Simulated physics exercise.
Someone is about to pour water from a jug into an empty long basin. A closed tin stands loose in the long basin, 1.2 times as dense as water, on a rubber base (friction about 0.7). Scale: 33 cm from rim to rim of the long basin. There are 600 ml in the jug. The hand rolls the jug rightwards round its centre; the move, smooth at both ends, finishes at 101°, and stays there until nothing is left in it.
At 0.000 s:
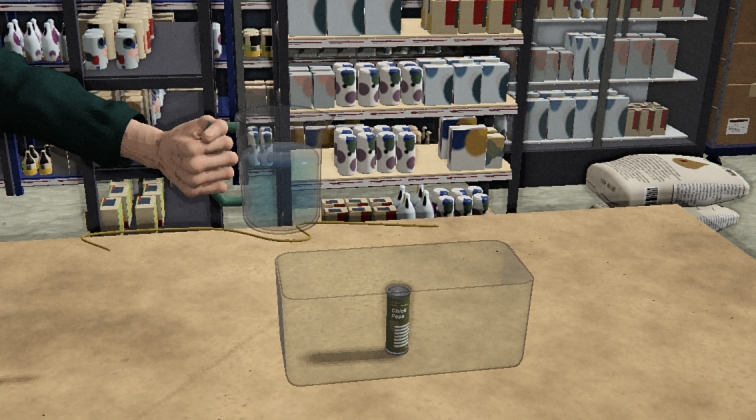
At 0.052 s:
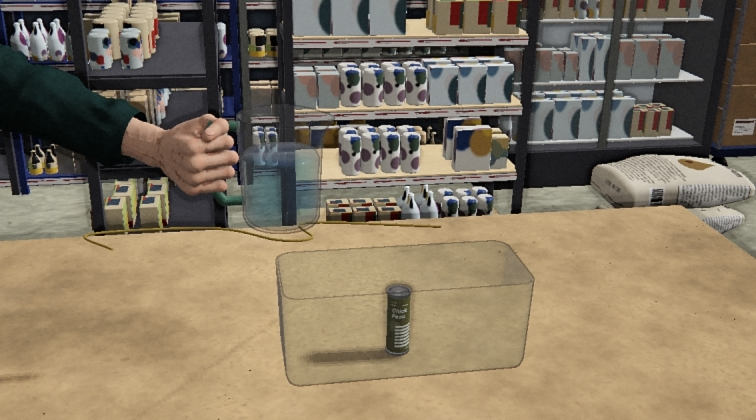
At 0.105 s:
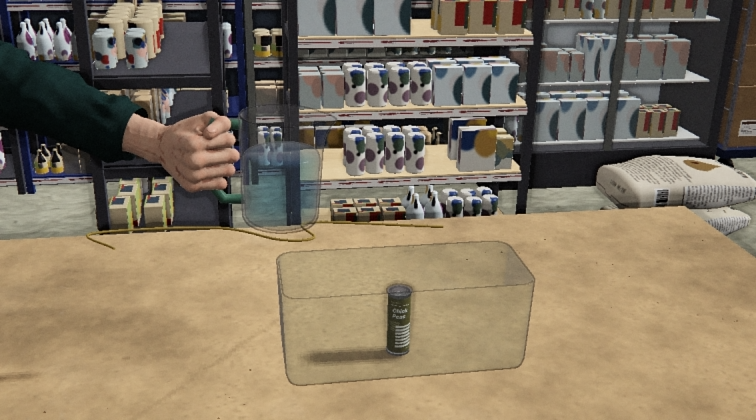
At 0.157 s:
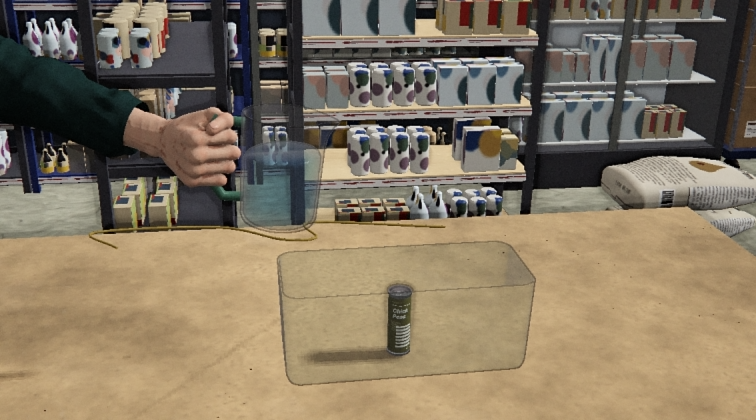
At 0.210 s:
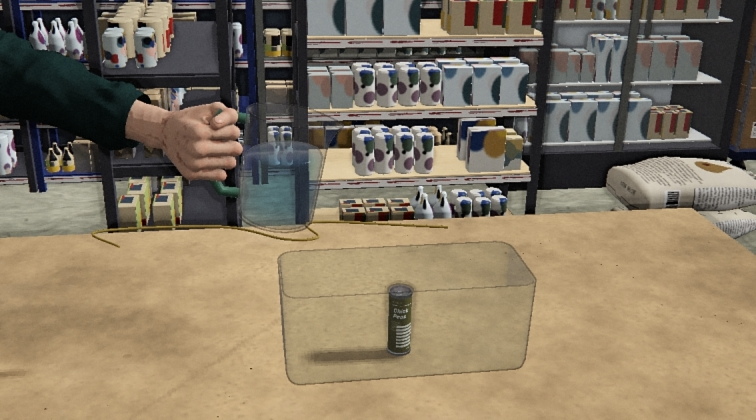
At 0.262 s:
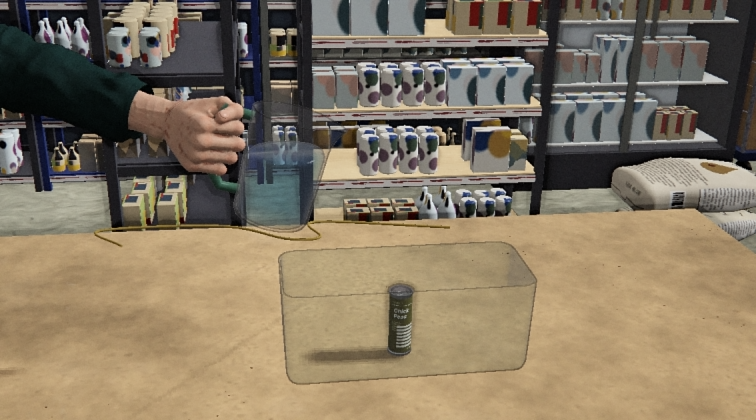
A hand slowly tilts a jug of water rightwards behind a clear basin holding a tin.
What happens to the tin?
The tin falls.
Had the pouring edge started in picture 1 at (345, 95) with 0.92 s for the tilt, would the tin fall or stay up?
Then it keeps standing.
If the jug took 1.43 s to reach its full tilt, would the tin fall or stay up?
The tin falls.
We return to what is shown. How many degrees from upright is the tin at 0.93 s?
About 0°.
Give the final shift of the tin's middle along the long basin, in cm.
About 6.5 cm.
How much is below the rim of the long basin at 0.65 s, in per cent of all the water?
Some 0 per cent.
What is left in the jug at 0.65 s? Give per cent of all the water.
Some 94 per cent.
Then, 0.65 s in, the tilt is 69° and 93 per cent is still to pour; the tin stands where it began.
Then, 0.93 s in, the tilt is 98° and 43 per cent is still to pour; the tin stands where it began.
Then, 1.23 s in, the tilt is 101° and 7 per cent is still to pour; the tin leans 15°.
Then, 1.55 s in, the tilt is 101° and 1 per cent is still to pour; the tin lies on its side.
Finally, the tin lies on its side.
